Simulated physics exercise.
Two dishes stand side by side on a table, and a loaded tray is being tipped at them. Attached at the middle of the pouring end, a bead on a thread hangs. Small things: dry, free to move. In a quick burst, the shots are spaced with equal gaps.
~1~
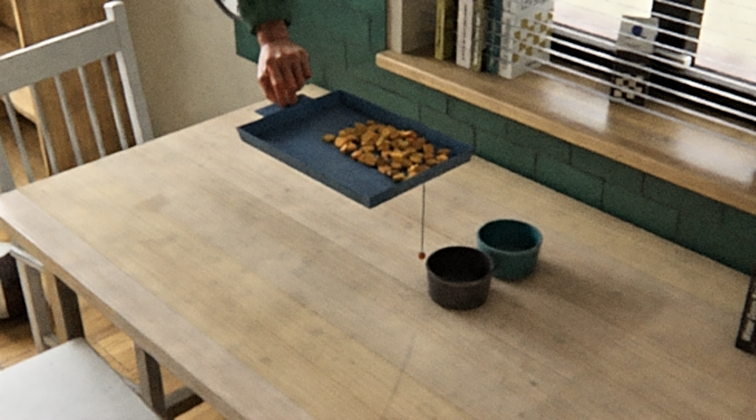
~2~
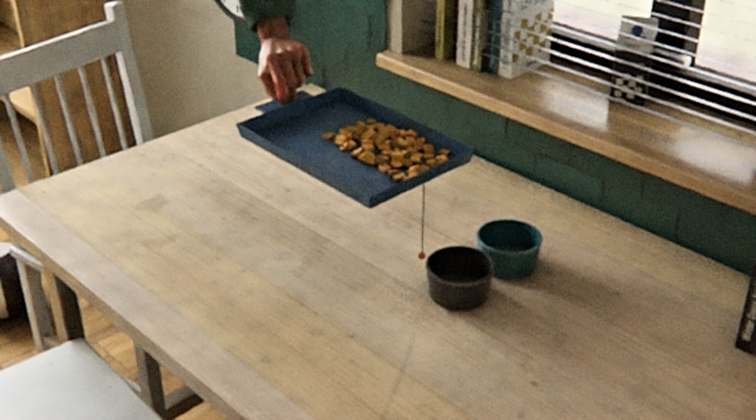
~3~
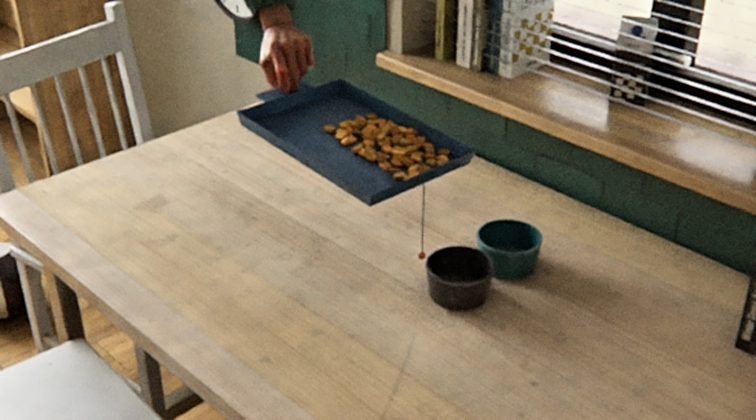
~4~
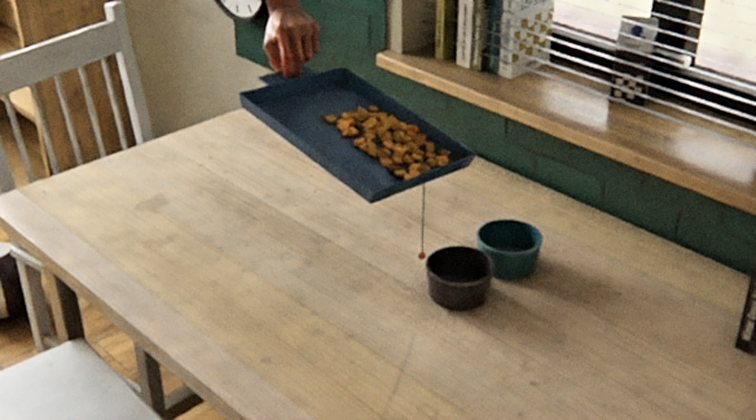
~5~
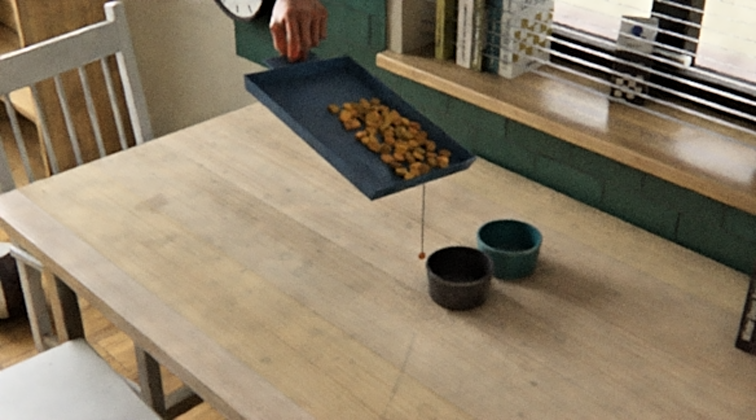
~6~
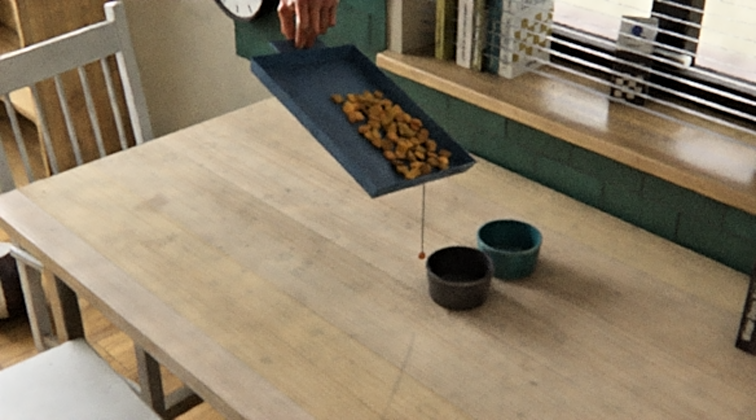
The clip opens with a hand holding a blue tray of small brown pieces above a wooden table, near a dark bowl and a teal bowl. The hand steadily raises its end of the tray, steepening its slant toward the right corner, while the pieces stay bunched and the bowls remain still.
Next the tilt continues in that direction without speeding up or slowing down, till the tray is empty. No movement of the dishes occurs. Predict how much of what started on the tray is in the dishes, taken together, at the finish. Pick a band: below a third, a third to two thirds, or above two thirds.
Taken together, the dishes hold a third to two thirds.
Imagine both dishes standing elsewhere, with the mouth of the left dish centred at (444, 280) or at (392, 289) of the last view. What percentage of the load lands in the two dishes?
Roughly 50% the first time and 30% the second time.
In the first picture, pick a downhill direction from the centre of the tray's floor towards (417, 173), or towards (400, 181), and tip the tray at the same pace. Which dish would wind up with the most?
First try, the dish at left; second try, the dish at left.
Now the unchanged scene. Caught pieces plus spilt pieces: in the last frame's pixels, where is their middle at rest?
At about (467, 274), give or take.
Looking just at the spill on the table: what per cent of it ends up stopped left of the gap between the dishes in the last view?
Close to 80 %.
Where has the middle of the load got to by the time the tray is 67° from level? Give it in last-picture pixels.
Look around (439, 149) in the last picture.
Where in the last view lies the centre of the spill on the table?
Those pieces end up centred close to (460, 263).
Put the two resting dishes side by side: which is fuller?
The larger amount ends in the left side.
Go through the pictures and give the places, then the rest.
Corners of the pouring end at (370, 195) and (470, 147), level; middle of the load at (384, 148), cereal squares; left dish at (484, 289); right dish at (533, 259); bead on its thread at (422, 256), in the first frame.
Corners of the pouring end at (370, 194) and (470, 148), level; middle of the load at (384, 147), in the second frame.
Corners of the pouring end at (372, 192) and (471, 150), tipped barely, lowest at the right corner; middle of the load at (384, 144), in the third frame.
Corners of the pouring end at (374, 190) and (472, 153), tipped a little, lowest at the right corner; middle of the load at (386, 139), in the fourth frame.
Corners of the pouring end at (376, 188) and (473, 157), tipped clearly, lowest at the right corner; middle of the load at (388, 134), in the fifth frame.
Corners of the pouring end at (379, 186) and (473, 160), tipped clearly, lowest at the right corner; middle of the load at (390, 130); left dish at (484, 289); right dish at (533, 259), in the sixth frame.
Soon, tray tipped steeply; all on the tray.
A while on, tray tipped past a quarter turn; about half on the tray; a small part in the left dish; a stray few in the right dish; about a quarter outside both; about a quarter in the air.
Towards the end, tray tipped past a quarter turn; about half in the left dish; a small part in the right dish; about half outside both.
Finally, tray tipped past a quarter turn; about half in the left dish; a small part in the right dish; about half outside both.
